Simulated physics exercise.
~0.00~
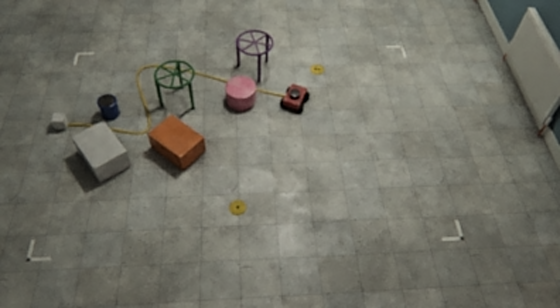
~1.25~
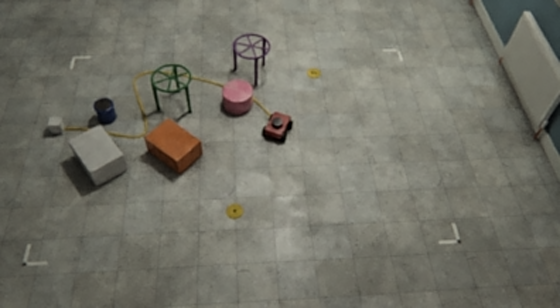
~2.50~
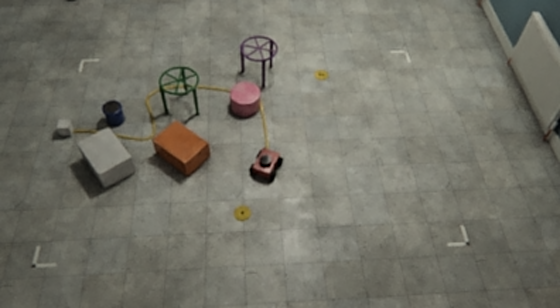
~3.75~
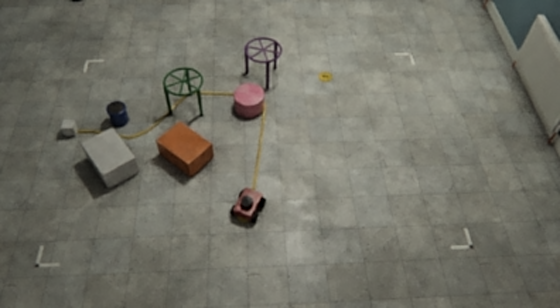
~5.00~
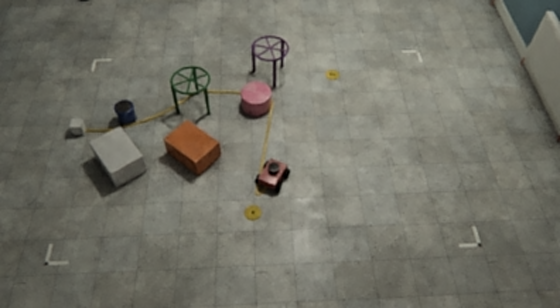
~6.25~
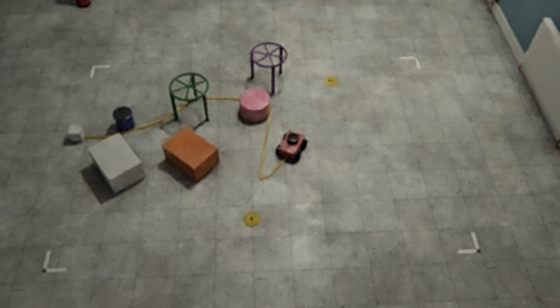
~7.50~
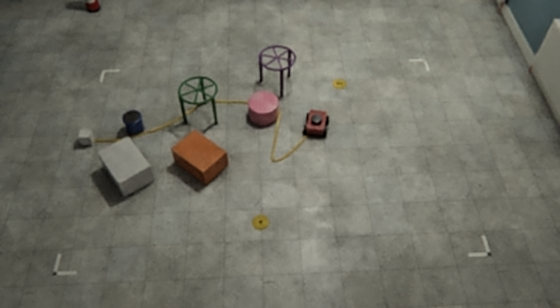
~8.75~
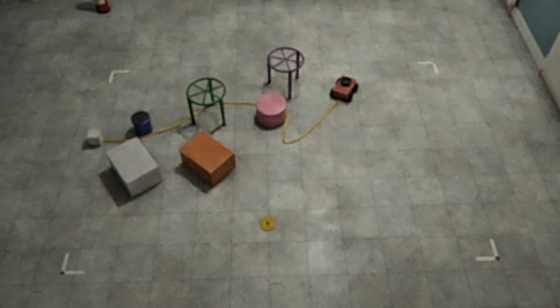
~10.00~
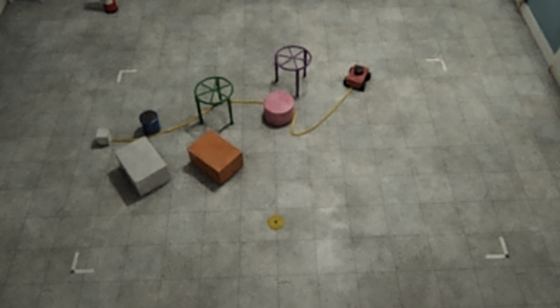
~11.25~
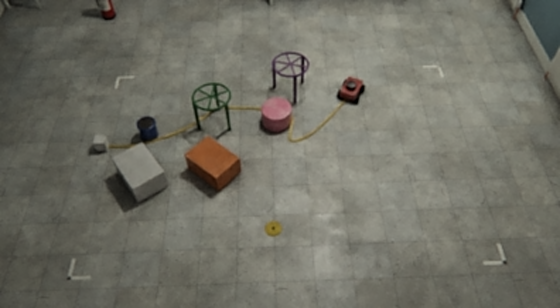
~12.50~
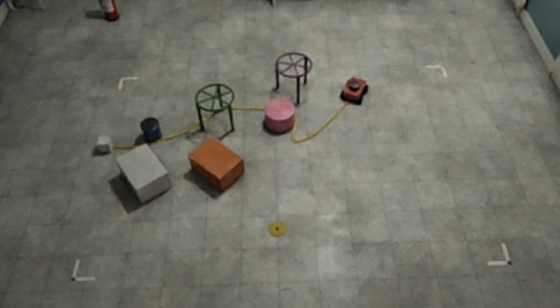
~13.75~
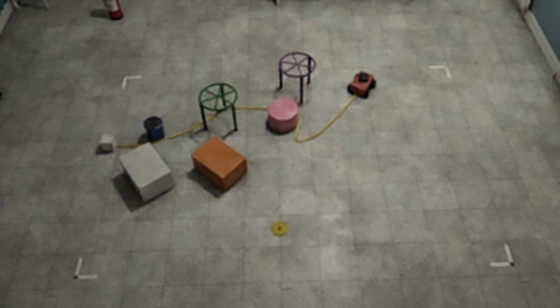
In the video, a small red cart trailing a yellow lead among stools, crates, a pot and a pink tub drives down to a yellow floor mark, then heads up and right to another, where it stops, the other objects still standing in place.
